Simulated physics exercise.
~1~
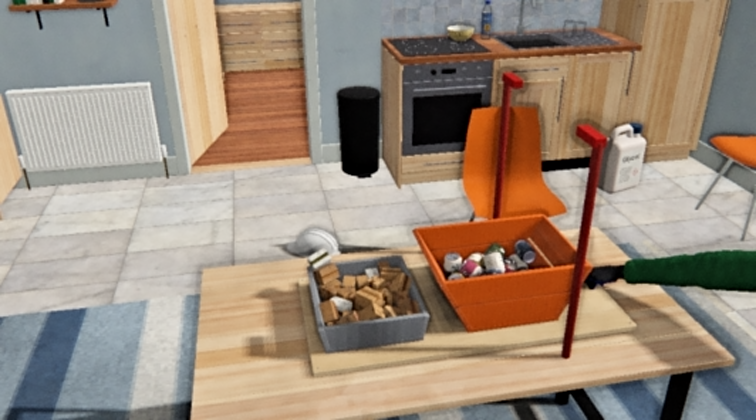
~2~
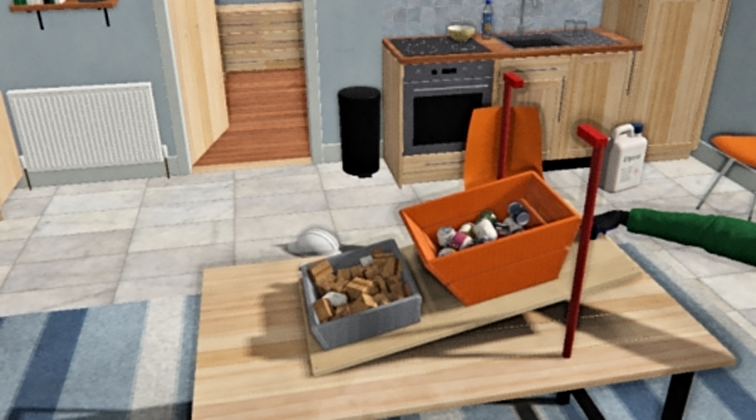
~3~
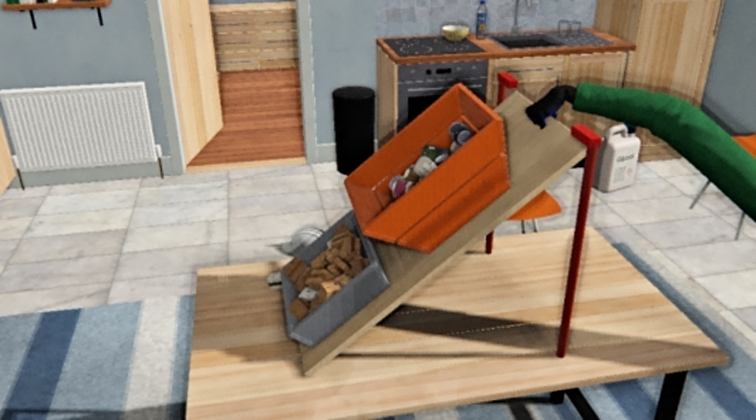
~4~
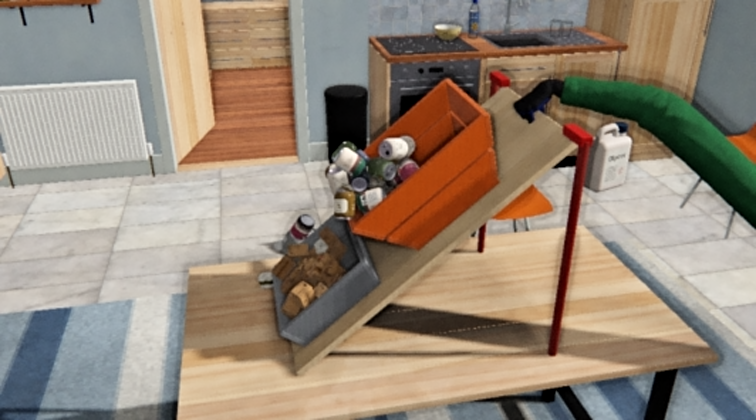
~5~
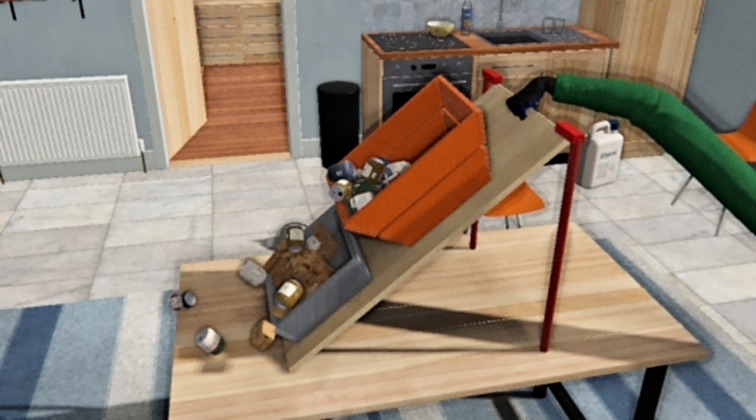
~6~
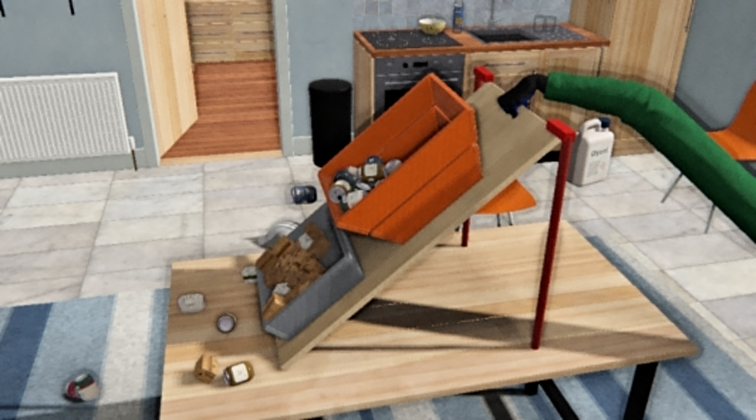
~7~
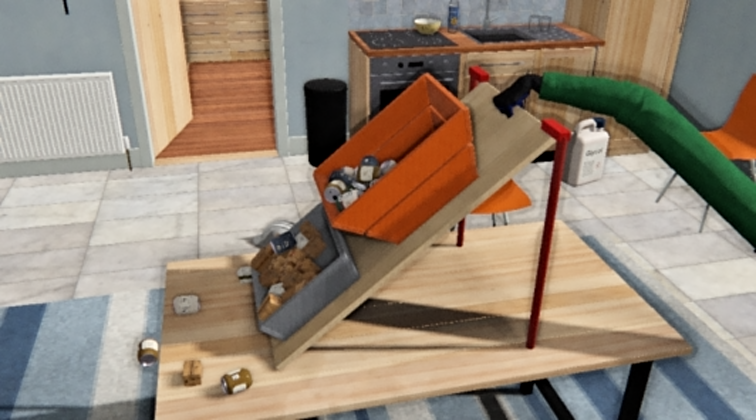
In a kitchen, a green-sleeved arm raised one end of a board on a table until it tilted steeply, and cans tumbled from the orange crate over the grey crate of small parcels, some landing on the tabletop while many stayed inside.
